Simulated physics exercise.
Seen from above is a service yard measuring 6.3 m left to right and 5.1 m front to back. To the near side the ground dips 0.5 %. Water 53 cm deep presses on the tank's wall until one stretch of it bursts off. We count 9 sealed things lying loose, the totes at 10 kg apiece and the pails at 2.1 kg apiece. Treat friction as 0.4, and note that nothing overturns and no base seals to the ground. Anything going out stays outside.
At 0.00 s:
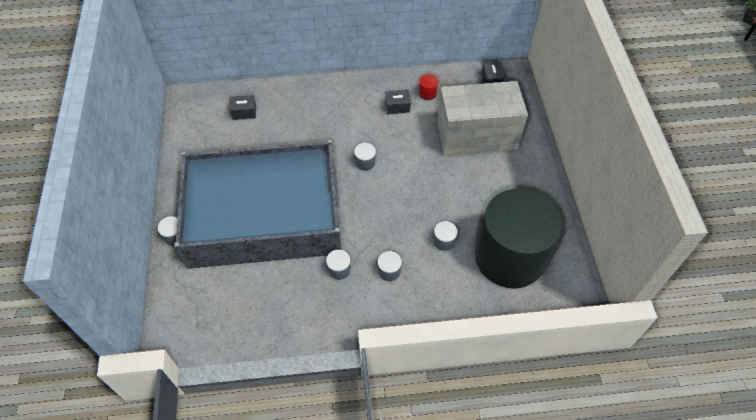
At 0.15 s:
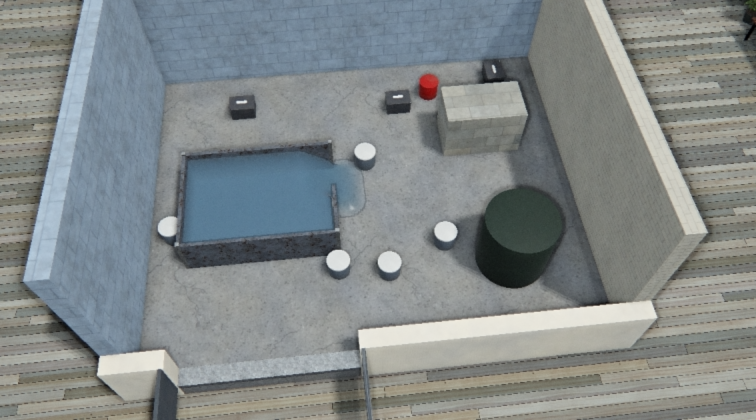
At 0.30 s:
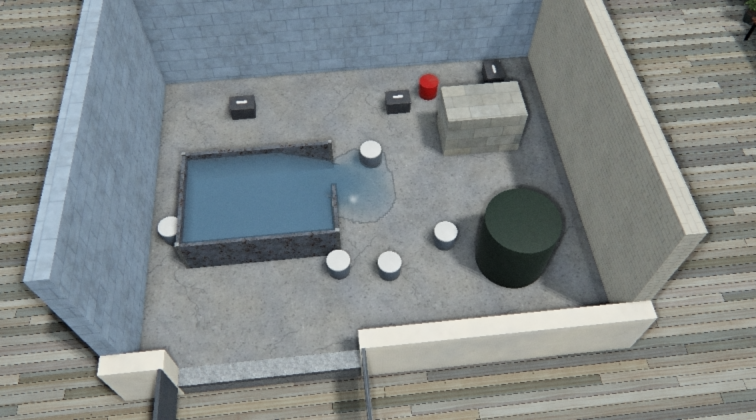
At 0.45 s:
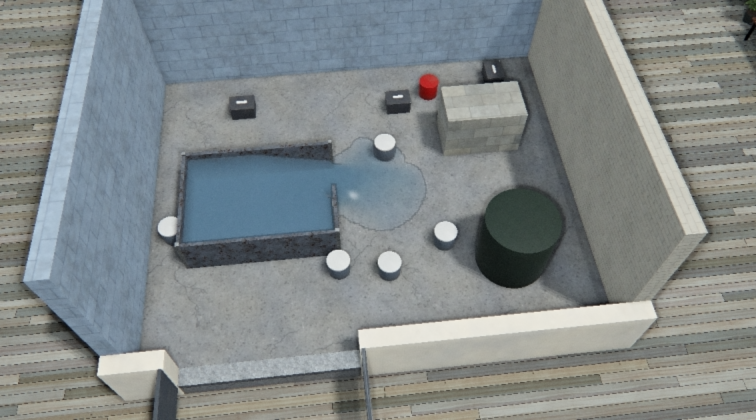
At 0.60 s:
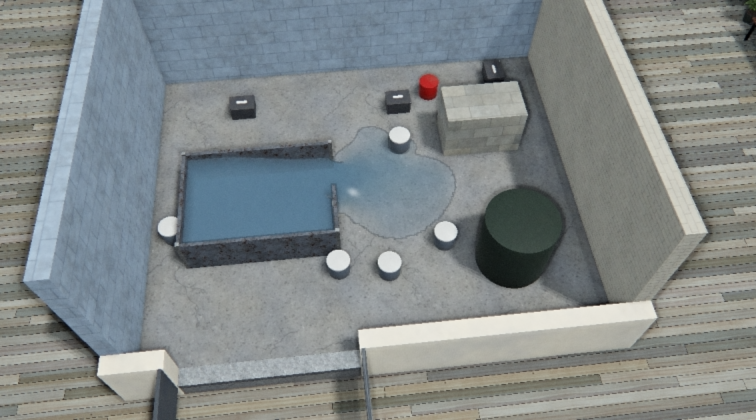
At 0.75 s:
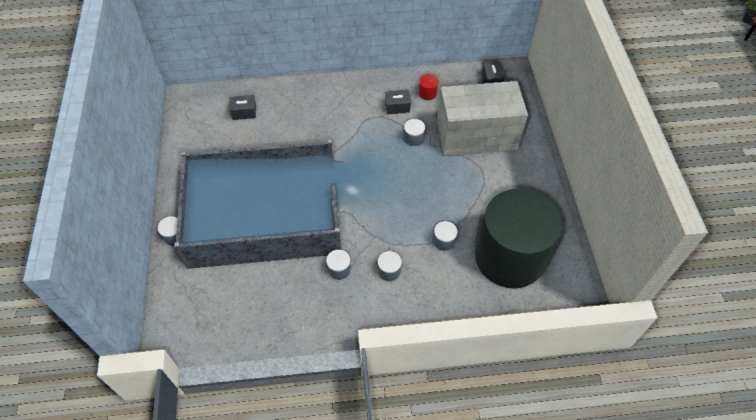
At the start, a walled yard holds a full rectangular tank of water, with white-topped pails, dark totes and one red pail around it. Water pours through the tank's right side and spreads rightward across the floor in a widening puddle, while one white-topped pail slides right and slightly back.
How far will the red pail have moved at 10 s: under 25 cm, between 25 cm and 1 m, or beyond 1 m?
Beyond 1 m.
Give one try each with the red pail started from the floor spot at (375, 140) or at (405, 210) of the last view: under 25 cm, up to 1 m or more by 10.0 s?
Order of tries: It is flushed away; it is flushed away.
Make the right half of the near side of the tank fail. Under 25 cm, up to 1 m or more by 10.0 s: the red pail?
Note: Red pail essentially stationary.
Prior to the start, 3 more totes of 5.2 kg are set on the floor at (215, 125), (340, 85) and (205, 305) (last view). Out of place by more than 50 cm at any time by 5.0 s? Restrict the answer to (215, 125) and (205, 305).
Taking them in order, they come out smaller and smaller.
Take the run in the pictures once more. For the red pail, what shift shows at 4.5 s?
Close to 80 cm.
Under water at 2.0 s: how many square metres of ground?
Some 14 m2.
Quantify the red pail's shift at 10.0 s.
Roughly 250 centimetres.
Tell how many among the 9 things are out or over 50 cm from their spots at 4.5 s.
4.
After 2.0 s the red pail is near (425, 58), 0.5 m from its start, aground; 0 of 9 are out; 1 afloat.
After 4.5 s the red pail is near (479, 68), 0.9 m from its start, afloat; 0 of 9 are out; 3 afloat.
After 7.0 s the red pail is near (375, 70), 0.9 m from its start, afloat; 0 of 9 are out; 4 afloat.
After 10.0 s the red pail is near (279, 78), 2.5 m from its start, aground; 0 of 9 are out; 5 afloat.
